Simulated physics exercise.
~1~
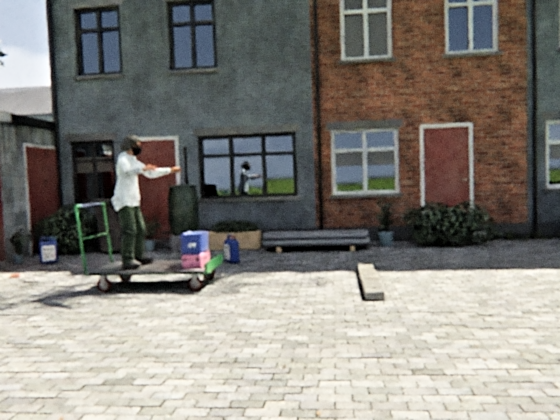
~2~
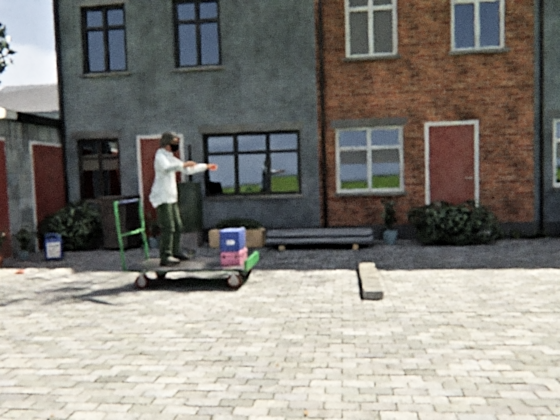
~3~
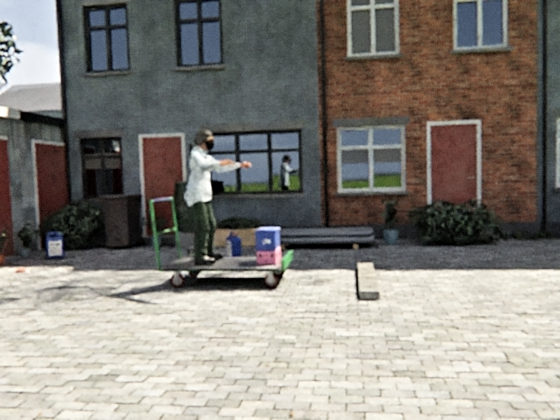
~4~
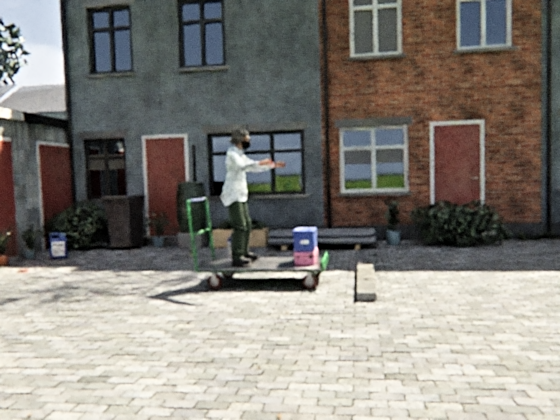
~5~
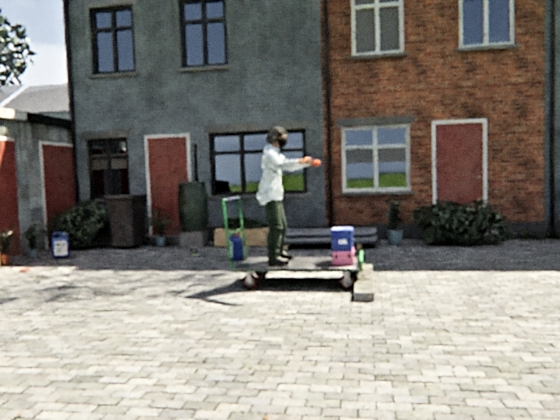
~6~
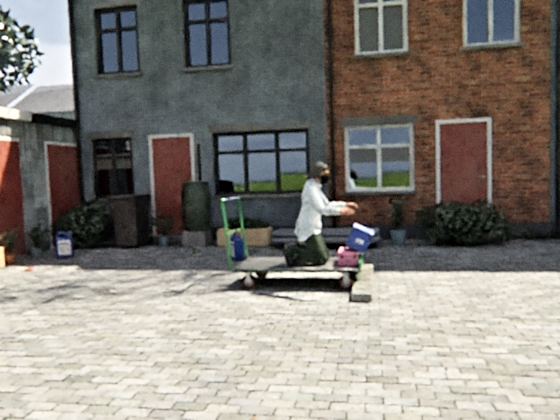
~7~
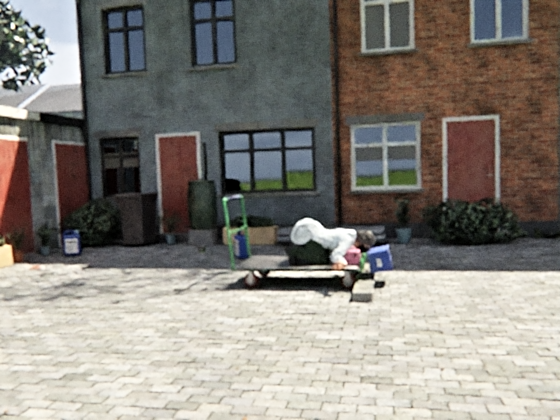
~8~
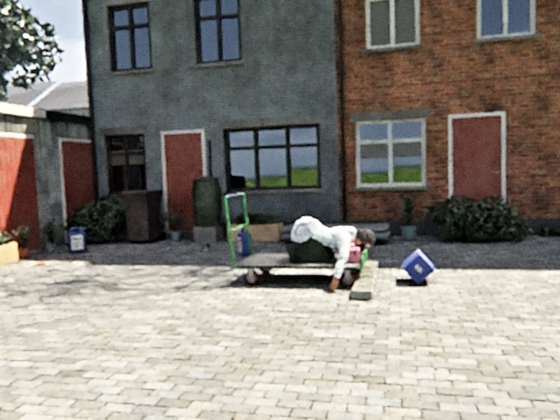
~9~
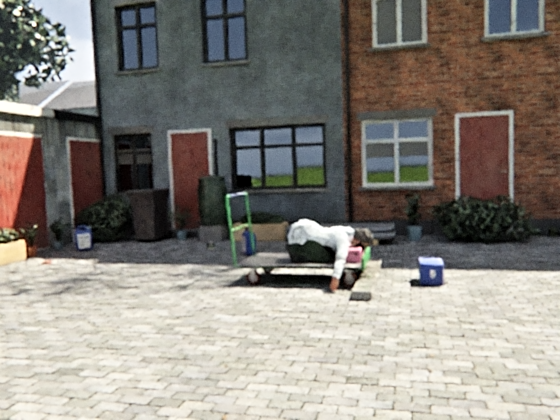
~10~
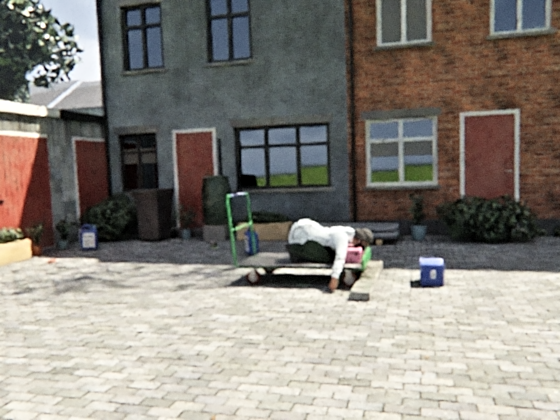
In the video, a trolley carrying a standing person with outstretched arms, a blue tote and a pink toolbox rolls right and halts at a kerb. The person pitches forward onto the deck, arm hanging over the front, while the tote tumbles onto the paving and the toolbox stays aboard.
